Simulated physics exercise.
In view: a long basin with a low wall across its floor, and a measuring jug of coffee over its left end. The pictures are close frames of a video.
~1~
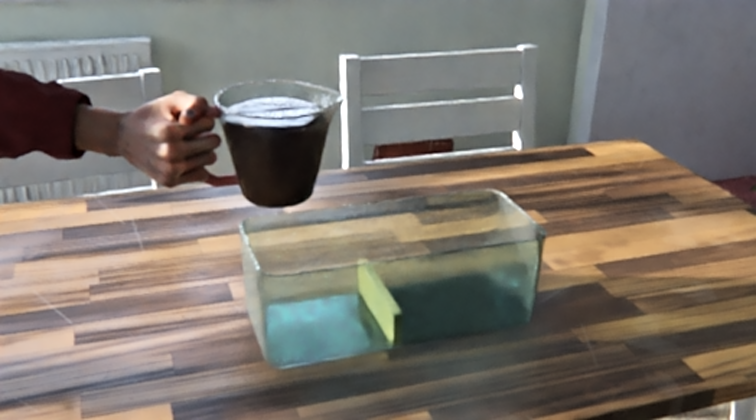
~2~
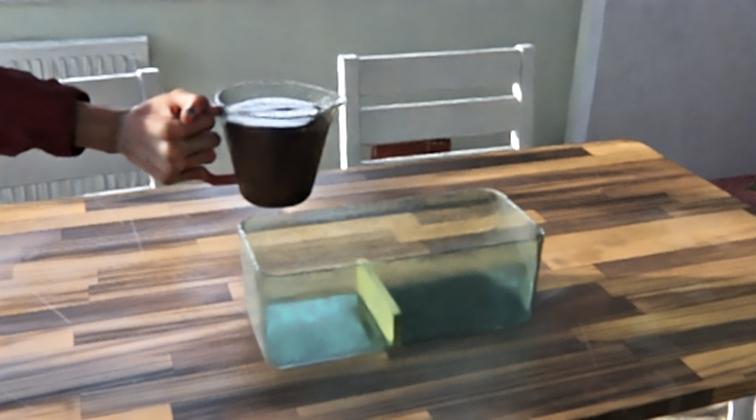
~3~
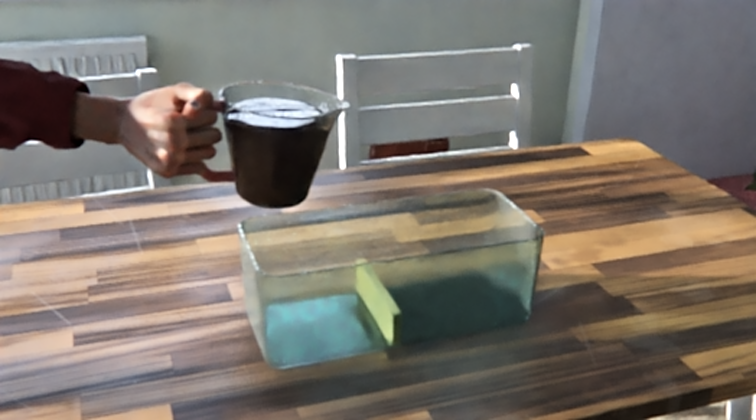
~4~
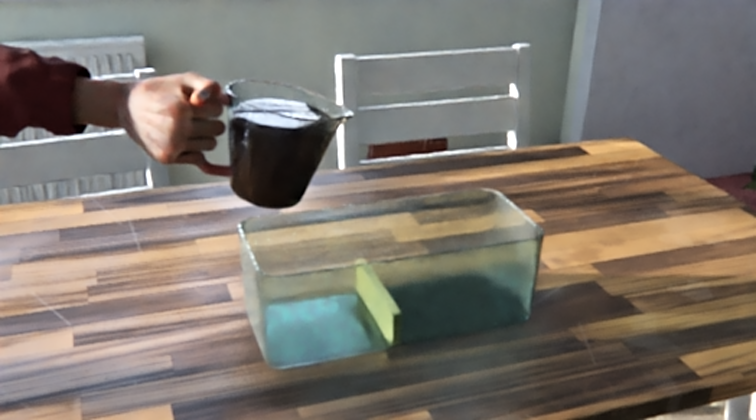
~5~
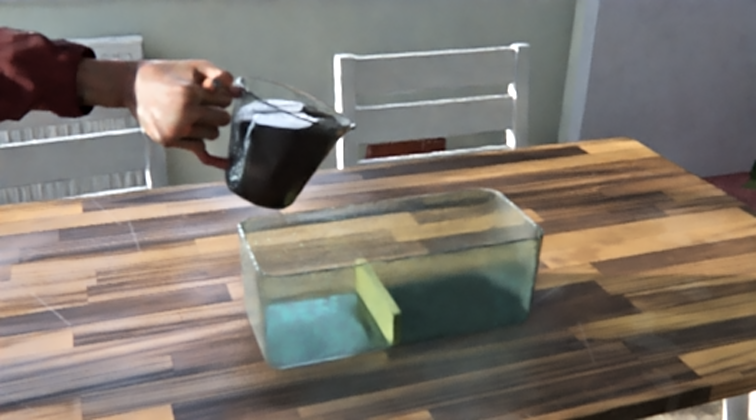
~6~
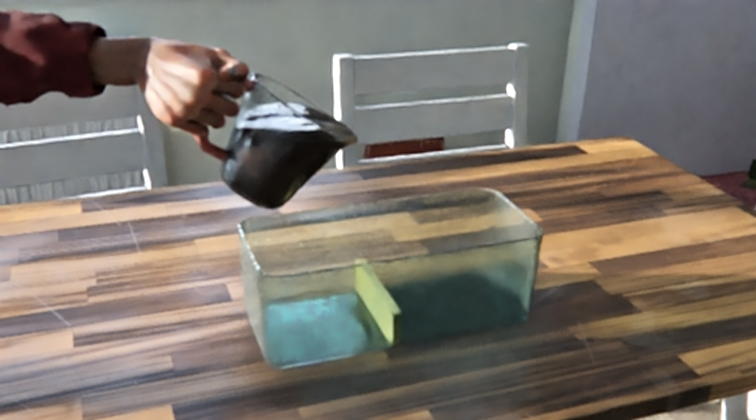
A hand tilts a jug of dark liquid rightward above a long, clear, divided basin.
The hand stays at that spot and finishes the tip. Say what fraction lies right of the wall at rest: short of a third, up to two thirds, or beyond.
In the end between a third and two thirds is right of the wall.
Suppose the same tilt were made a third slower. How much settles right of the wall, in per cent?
Some 60 per cent.
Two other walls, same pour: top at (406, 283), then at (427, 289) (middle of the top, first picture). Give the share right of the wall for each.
The first gives 15 %, the second 15 %.
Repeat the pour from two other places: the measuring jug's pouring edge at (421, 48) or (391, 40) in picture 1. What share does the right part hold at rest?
The first gives 90 %, the second 90 %.
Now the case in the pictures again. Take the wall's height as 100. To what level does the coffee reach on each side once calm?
Near 40 on the left, 30 on the right.
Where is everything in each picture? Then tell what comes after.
In the first frame, tilt 0°; pouring edge (345, 95); surface from (222, 117) to (327, 108); the long basin's rim runs from (250, 248) to (522, 213); the wall's top is at (379, 285).
In the second frame, tilt 2°; pouring edge (346, 97); surface from (222, 117) to (326, 109).
In the third frame, tilt 6°; pouring edge (349, 102); surface from (225, 115) to (328, 112).
In the fourth frame, tilt 13°; pouring edge (353, 112); surface from (230, 113) to (334, 115).
In the fifth frame, tilt 23°; pouring edge (356, 124); surface from (235, 117) to (342, 119).
In the sixth frame, tilt 34°; pouring edge (357, 139); surface from (236, 126) to (352, 128); 1 per cent is over the edge.
A moment on, the measuring jug is tipped on its side and 39 per cent is still to pour, 8 is left of the wall and 30 right of it.
Next, the measuring jug is tipped right over and 5 per cent is still to pour, 44 is left of the wall and 44 right of it.
Then the measuring jug is tipped right over and 0 per cent is still to pour, 53 is left of the wall and 45 right of it.
Later the measuring jug is tipped right over and 0 per cent is still to pour, 53 is left of the wall and 45 right of it.
Finally, 53 per cent lies left of the wall, 45 right of it and 2 outside.
